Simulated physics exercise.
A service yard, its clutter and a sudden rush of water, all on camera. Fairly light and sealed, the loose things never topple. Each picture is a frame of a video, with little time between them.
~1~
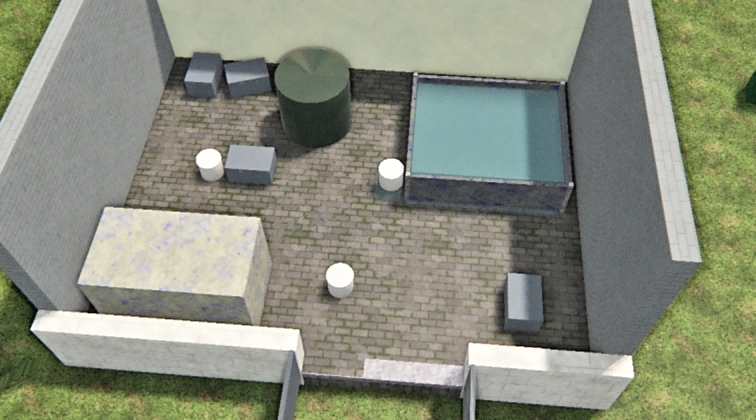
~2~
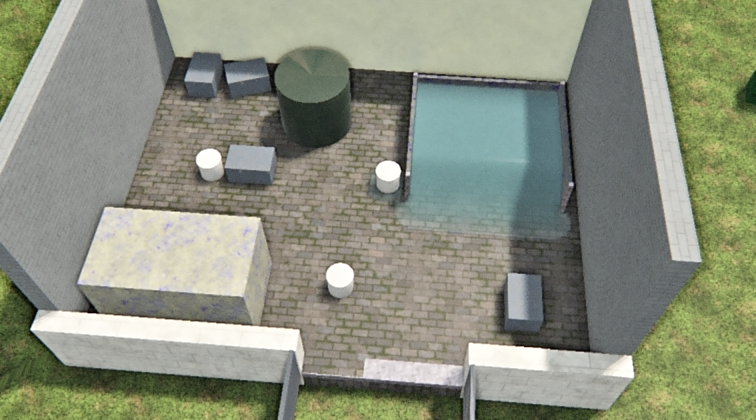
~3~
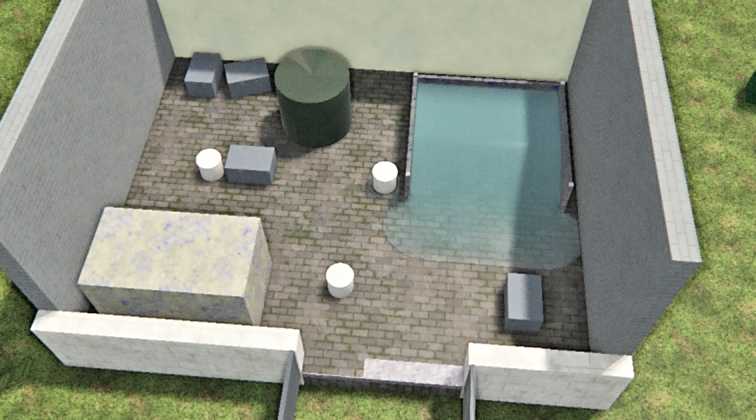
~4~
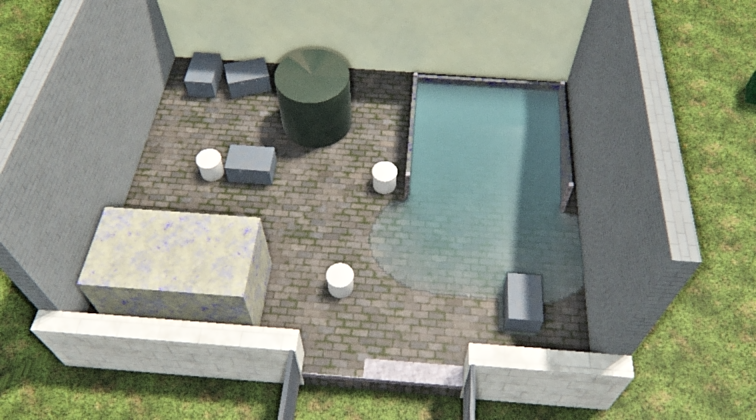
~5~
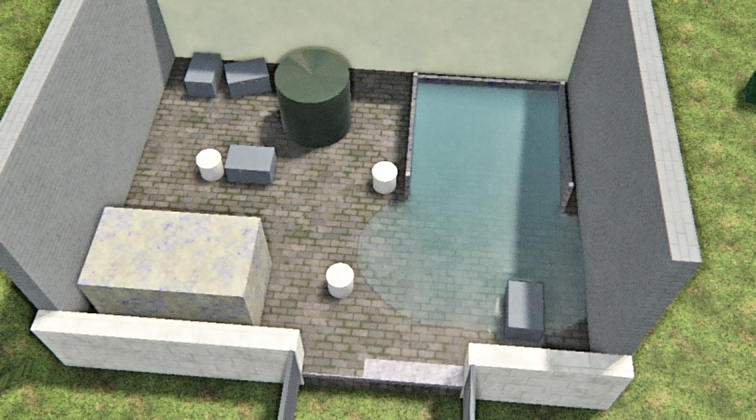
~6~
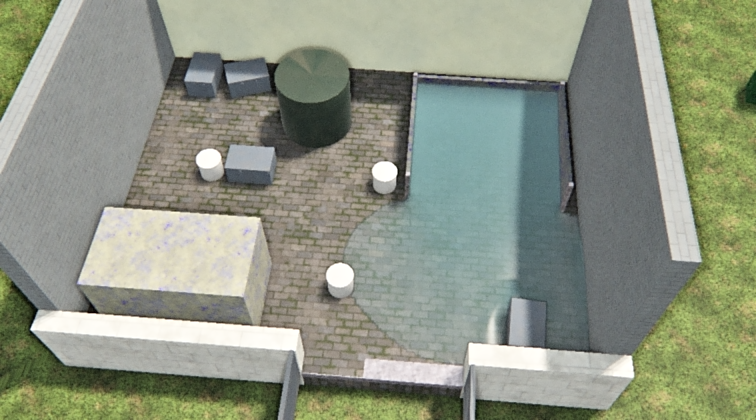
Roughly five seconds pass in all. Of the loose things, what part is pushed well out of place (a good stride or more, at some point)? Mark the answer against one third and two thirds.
Fewer than a third of them.
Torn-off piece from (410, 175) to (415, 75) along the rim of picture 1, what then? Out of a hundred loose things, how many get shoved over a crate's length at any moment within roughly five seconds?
I'd guess around 90 percent of them.
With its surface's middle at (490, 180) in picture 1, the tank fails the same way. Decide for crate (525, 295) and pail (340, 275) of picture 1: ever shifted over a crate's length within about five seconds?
Travelled that far, travelled that far.
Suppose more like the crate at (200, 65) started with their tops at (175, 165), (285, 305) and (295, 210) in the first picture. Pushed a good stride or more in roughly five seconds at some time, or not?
Going by the order given: Stays in place, travels that far, travels that far.
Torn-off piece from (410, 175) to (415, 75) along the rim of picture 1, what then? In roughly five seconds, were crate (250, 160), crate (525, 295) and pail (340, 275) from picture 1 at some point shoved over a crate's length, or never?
Listed in turn, ends up that far off, never travels that far, ends up that far off.
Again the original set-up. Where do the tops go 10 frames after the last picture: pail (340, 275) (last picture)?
Estimated position: Roughly (268, 326).
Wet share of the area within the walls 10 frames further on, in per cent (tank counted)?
45 %, give or take.
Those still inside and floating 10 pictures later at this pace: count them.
The figure is 2.
A moment on, 1 of 7 are well off their spots; 1 afloat.
Next, 1 of 7 are well off their spots; 2 afloat.
Later, 2 of 7 are well off their spots; 2 afloat.
In the end, 2 of 7 are well off their spots, and 2 have been at some point; 1 afloat.
